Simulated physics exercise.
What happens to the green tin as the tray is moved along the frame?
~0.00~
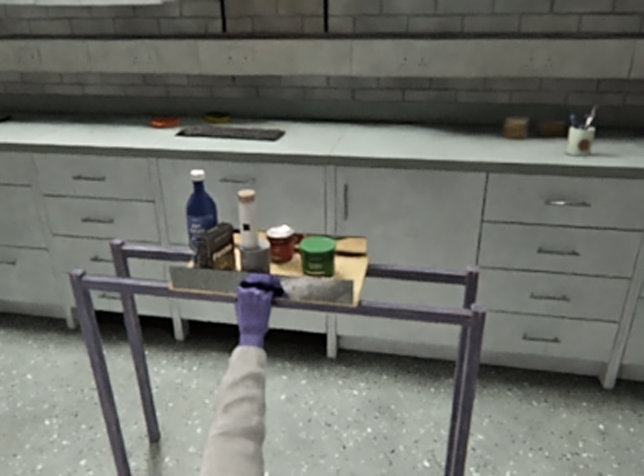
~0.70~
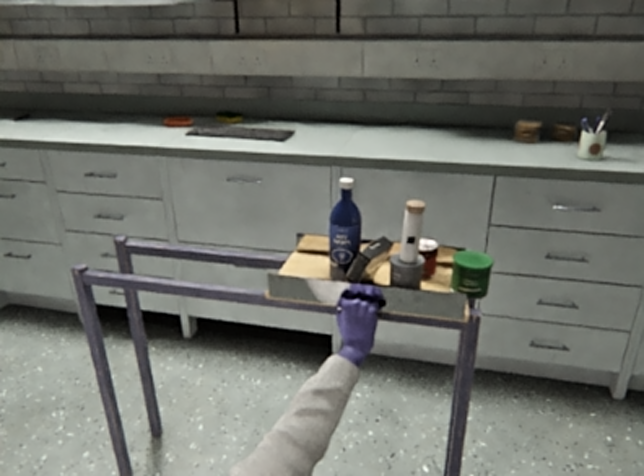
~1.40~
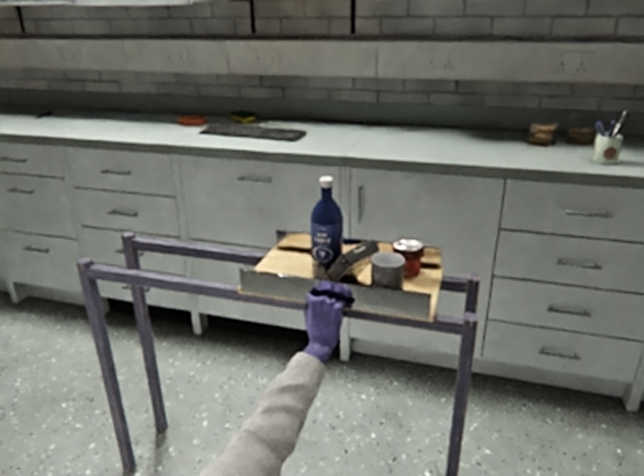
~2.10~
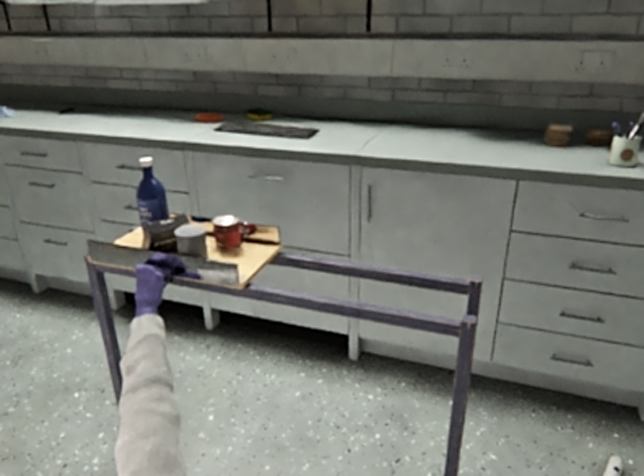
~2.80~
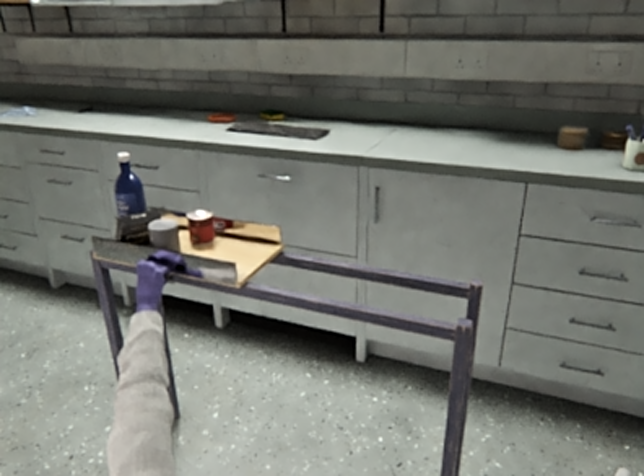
It shifts from its place to the right edge of the tray and is then gone from it, so it is no longer on the tray at the end.
